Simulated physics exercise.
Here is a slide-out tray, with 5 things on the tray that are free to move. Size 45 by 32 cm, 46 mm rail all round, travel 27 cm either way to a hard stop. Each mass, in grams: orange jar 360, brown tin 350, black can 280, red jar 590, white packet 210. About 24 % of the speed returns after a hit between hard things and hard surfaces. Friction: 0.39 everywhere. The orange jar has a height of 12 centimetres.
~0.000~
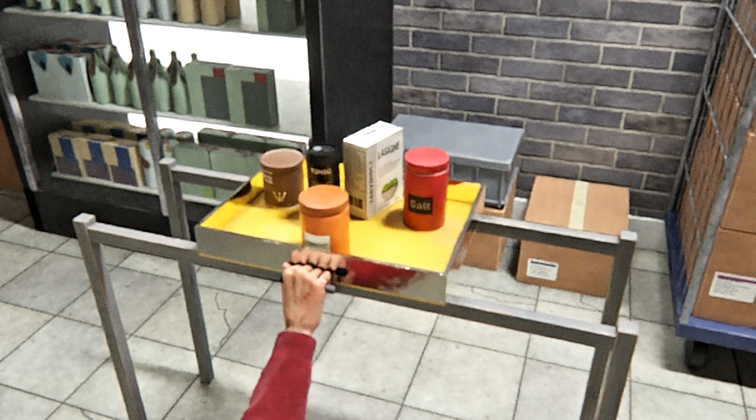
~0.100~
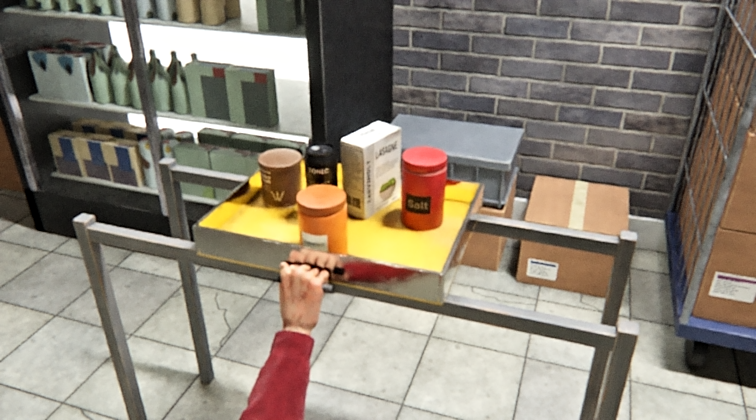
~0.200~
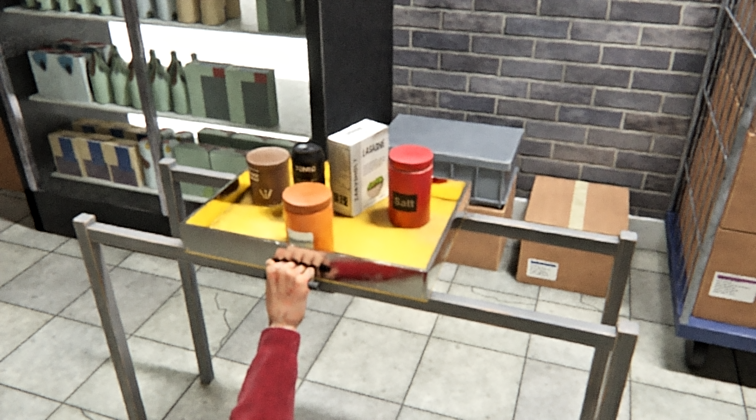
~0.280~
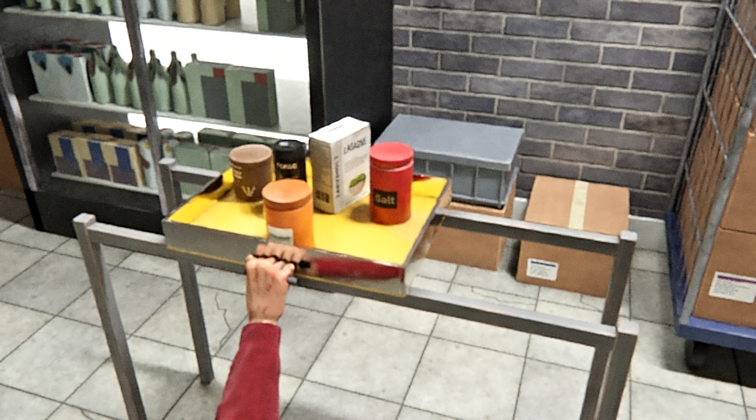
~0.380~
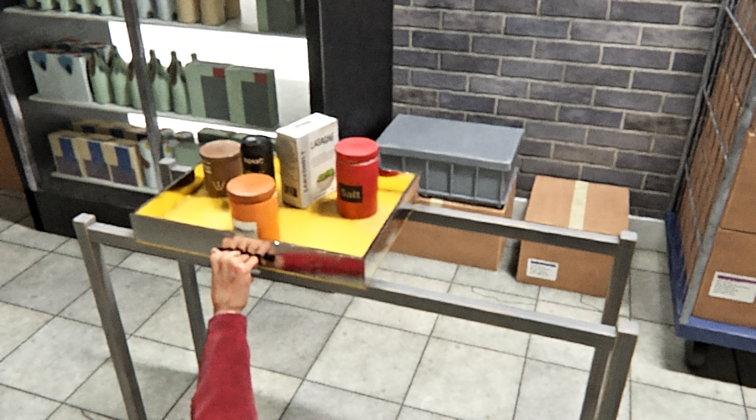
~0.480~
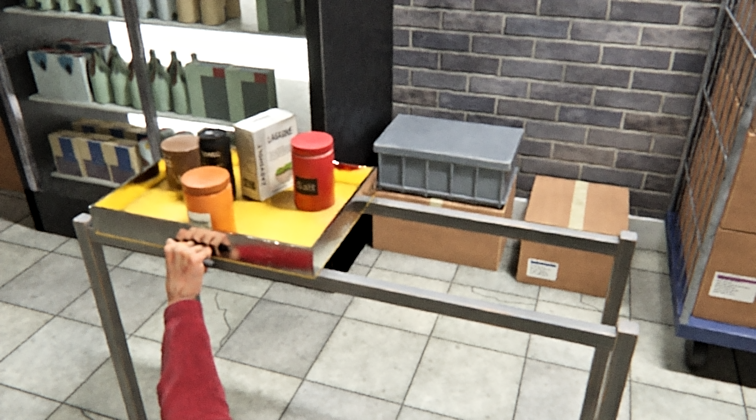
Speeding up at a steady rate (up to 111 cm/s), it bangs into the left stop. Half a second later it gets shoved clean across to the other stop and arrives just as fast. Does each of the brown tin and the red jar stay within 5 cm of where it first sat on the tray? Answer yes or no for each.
Brown tin: No, red jar: Yes.
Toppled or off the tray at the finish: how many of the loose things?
The tally is 1.
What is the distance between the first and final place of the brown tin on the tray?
12 cm.
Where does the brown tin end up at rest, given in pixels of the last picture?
End position: Roughly (473, 209).
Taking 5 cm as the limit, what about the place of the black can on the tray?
Outcome for the black can: Displaced.
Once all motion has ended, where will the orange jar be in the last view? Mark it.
It settles somewhere near (477, 253).
After 0.68 s, tray has slid 27 cm left; red jar moved 12 cm near (244, 161); brown tin moved 2 cm near (164, 159); orange jar moved 12 cm.
After 2.08 s, tray has slid 27 cm right; red jar moved 6 cm near (535, 206); brown tin moved 6 cm near (443, 204); orange jar moved 6 cm.
In the end (3.0 s), toppled on the tray, black can; not toppled but over 5 cm from the start, brown tin; the other 3 under 5 cm from the start. At the end, from the last picture's camera, brown tin near (473, 209), red jar near (572, 212).
